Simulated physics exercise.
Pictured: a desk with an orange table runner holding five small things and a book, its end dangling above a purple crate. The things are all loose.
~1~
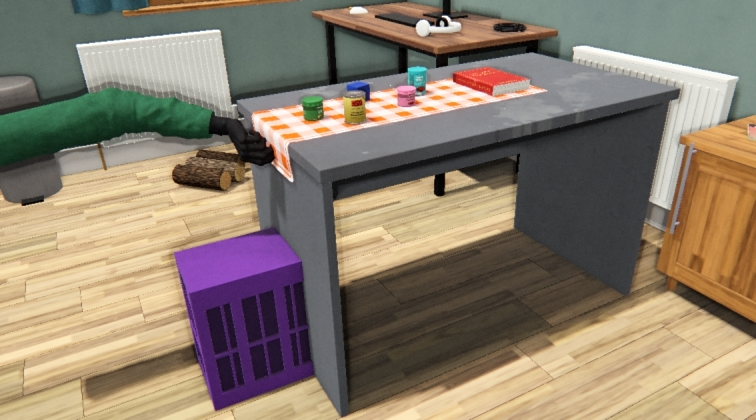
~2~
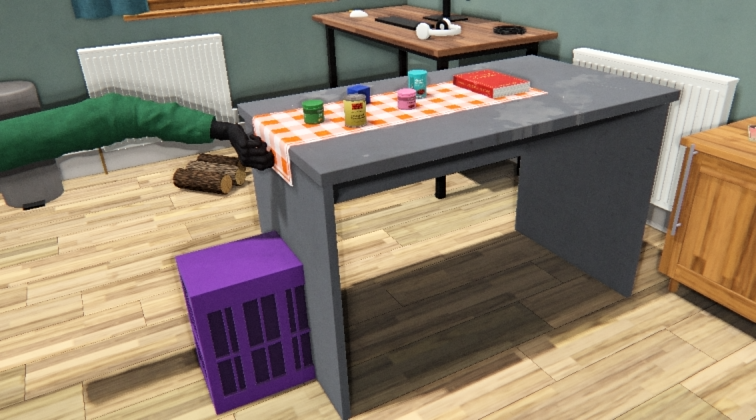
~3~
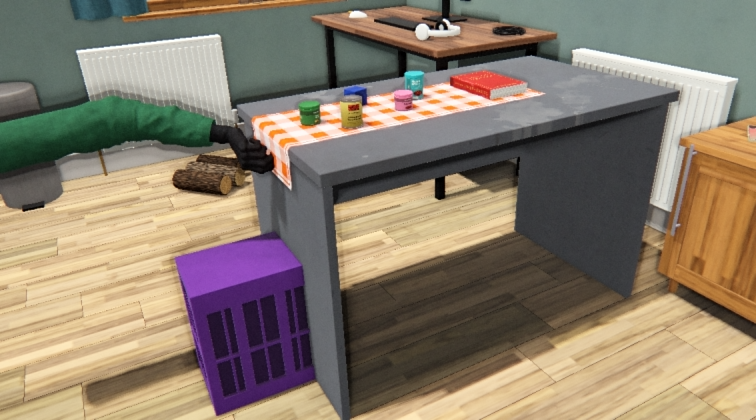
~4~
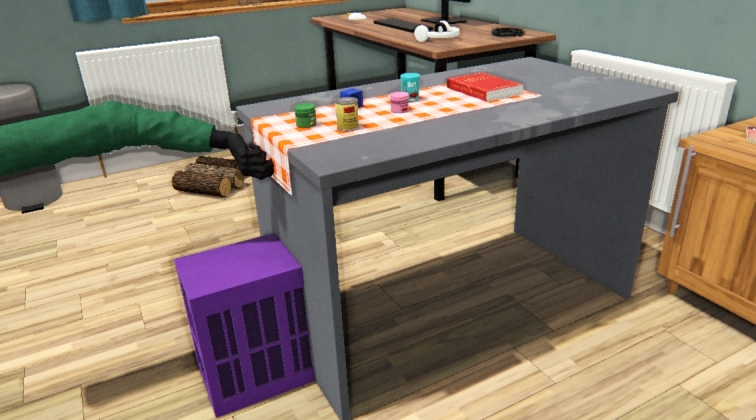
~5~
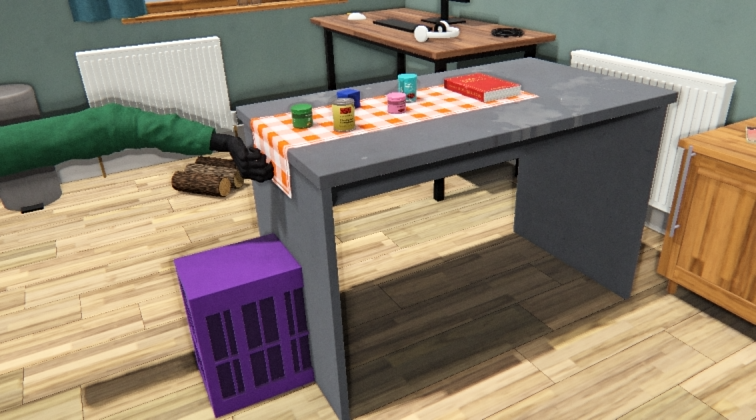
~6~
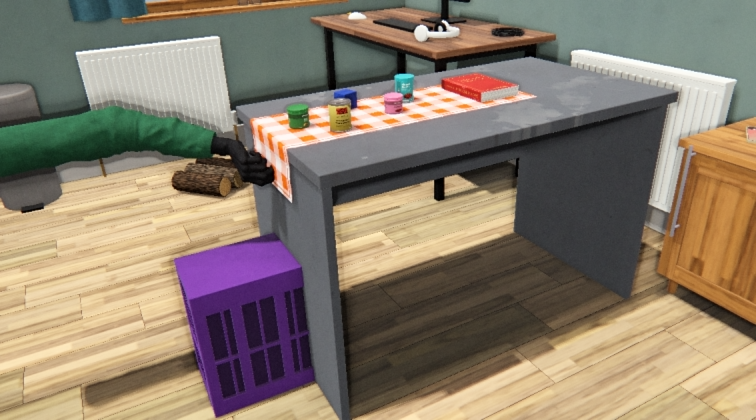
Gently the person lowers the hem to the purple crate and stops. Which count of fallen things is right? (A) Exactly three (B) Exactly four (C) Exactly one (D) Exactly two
D.
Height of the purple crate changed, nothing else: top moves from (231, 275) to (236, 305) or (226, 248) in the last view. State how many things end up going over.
The count comes out 3 and 1.
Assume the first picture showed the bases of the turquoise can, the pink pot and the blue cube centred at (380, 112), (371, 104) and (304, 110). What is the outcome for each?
The turquoise can stays put, the pink pot stays put, the blue cube ends up off.
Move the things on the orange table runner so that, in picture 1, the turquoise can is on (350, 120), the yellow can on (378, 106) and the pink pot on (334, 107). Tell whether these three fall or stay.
Result - the turquoise can comes off, the yellow can stays put, and the pink pot comes off.
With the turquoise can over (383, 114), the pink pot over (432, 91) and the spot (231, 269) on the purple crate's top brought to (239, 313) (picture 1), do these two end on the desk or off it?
Turquoise can: Lost; pink pot: Safe.
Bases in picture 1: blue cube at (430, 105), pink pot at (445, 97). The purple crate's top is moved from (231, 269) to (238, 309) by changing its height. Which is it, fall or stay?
In the end the blue cube is still on top and the pink pot is still on top.
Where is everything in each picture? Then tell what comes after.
Hem (292, 182); green pot (312, 99); yellow can (354, 93); blue cube (358, 84); pink pot (406, 88); turquoise can (417, 69); top of the crate (231, 269), in the first frame.
Hem (292, 186); green pot (313, 103), in the second frame.
Hem (291, 190); yellow can (351, 98), in the third frame.
Hem (292, 195); blue cube (351, 91); top of the crate (231, 276), in the fourth frame.
Hem (292, 199); pink pot (396, 95), in the fifth frame.
Hem (292, 202); green pot (297, 107); yellow can (339, 101); blue cube (345, 91); pink pot (393, 95); turquoise can (404, 76), in the sixth frame.
Early on, hem near (275, 198); all still up.
Midway, hem near (277, 221); green pot gone.
Near the end, hem on the crate; green pot and yellow can gone.
Finally, hem on the crate; green pot and yellow can gone. The answer is two.
